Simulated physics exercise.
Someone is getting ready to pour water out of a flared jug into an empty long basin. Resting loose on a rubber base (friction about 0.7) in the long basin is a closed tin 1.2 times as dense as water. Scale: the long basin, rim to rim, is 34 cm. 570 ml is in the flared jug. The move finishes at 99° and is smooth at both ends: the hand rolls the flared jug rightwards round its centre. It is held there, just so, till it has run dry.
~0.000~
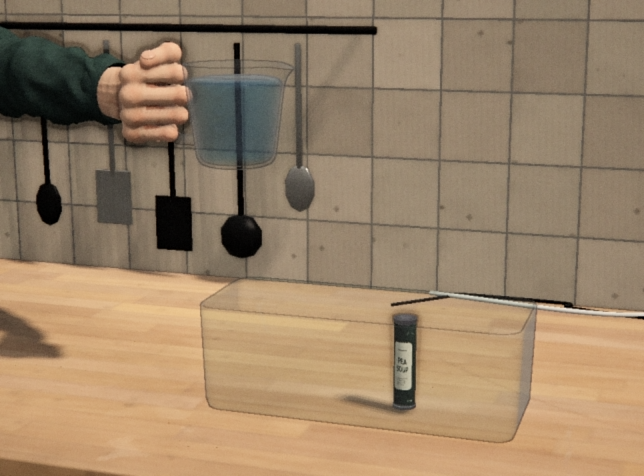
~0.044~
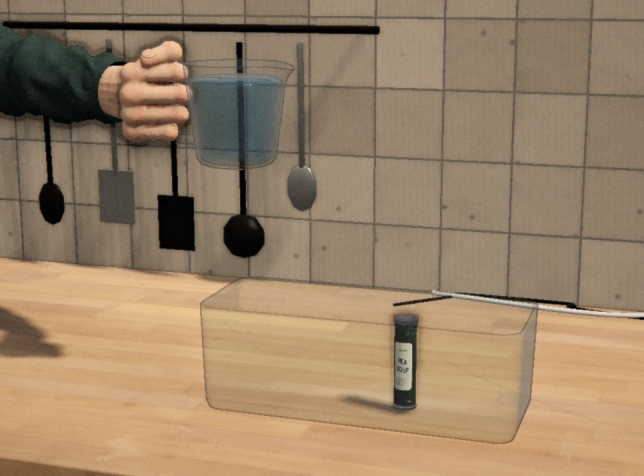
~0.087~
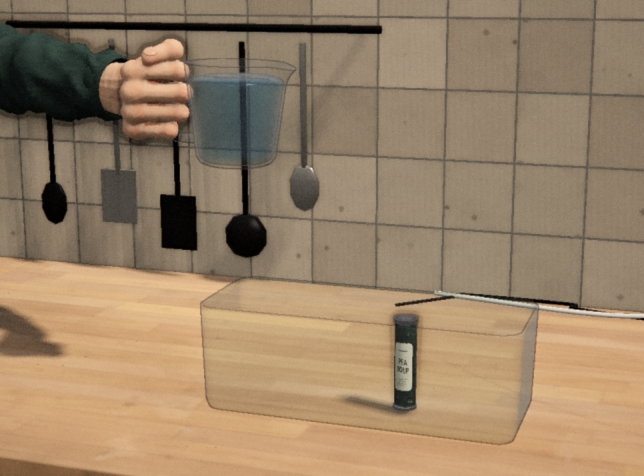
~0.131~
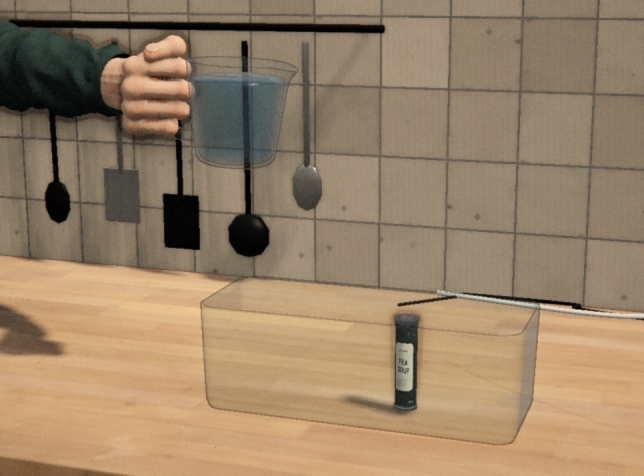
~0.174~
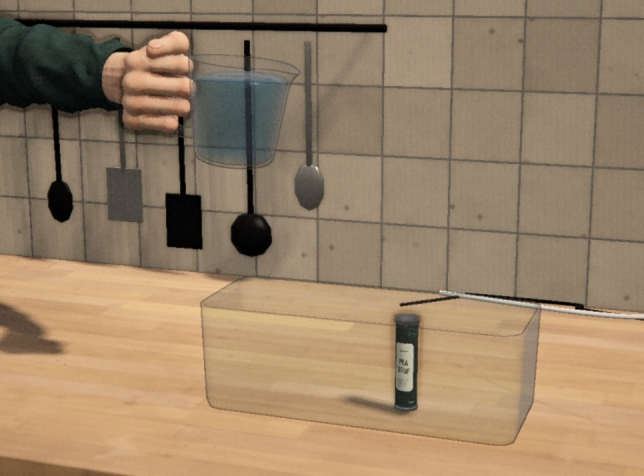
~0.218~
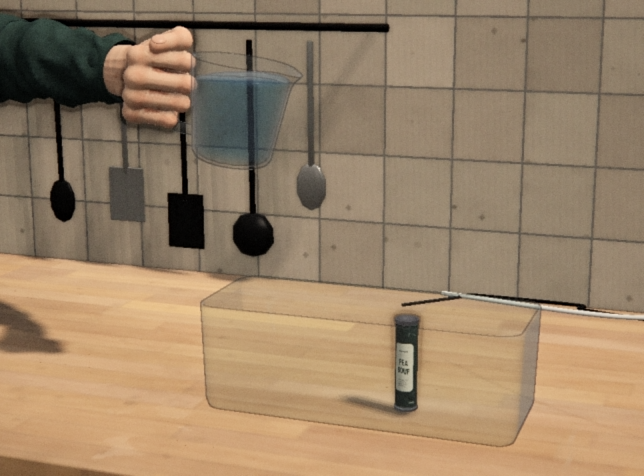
A hand in a dark green sleeve holds a clear flared jug of blue water at upper left, seen from the front and slightly above in a tiled kitchen. Below, on a pale wooden counter, stands an empty transparent long basin with a dark, white-labelled tin, while utensils hang from a black rail behind. The hand slowly rolls the jug slightly rightwards as the view drifts subtly.
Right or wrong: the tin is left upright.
Wrong.
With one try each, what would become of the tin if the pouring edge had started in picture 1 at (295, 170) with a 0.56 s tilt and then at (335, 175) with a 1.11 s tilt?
The tin stays vertical the first time and overturns the second time.
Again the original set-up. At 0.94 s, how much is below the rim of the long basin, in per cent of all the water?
Some 48 per cent.
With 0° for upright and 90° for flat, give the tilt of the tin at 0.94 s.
I'd say it is close to 5 degrees off upright.
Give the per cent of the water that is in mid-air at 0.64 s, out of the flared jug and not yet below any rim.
Roughly 20 %.
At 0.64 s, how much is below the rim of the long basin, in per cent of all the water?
The basin holds roughly 2 in a hundred parts at that moment.
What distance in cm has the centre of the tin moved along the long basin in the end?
All told, the tin's centre has moved close to 7.5 cm.
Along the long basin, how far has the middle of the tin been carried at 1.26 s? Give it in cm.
Around 7 cm.
After 0.64 s the tilt is 61° and 78 per cent is still to pour; the tin stands where it began.
After 0.94 s the tilt is 94° and 24 per cent is still to pour; the tin stands 1 cm from where it began.
After 1.26 s the tilt is 99° and 2 per cent is still to pour; the tin lies on its side.
After 1.61 s the tilt is 99° and 0 per cent is still to pour; the tin lies on its side.
In the end the tin lies on its side.
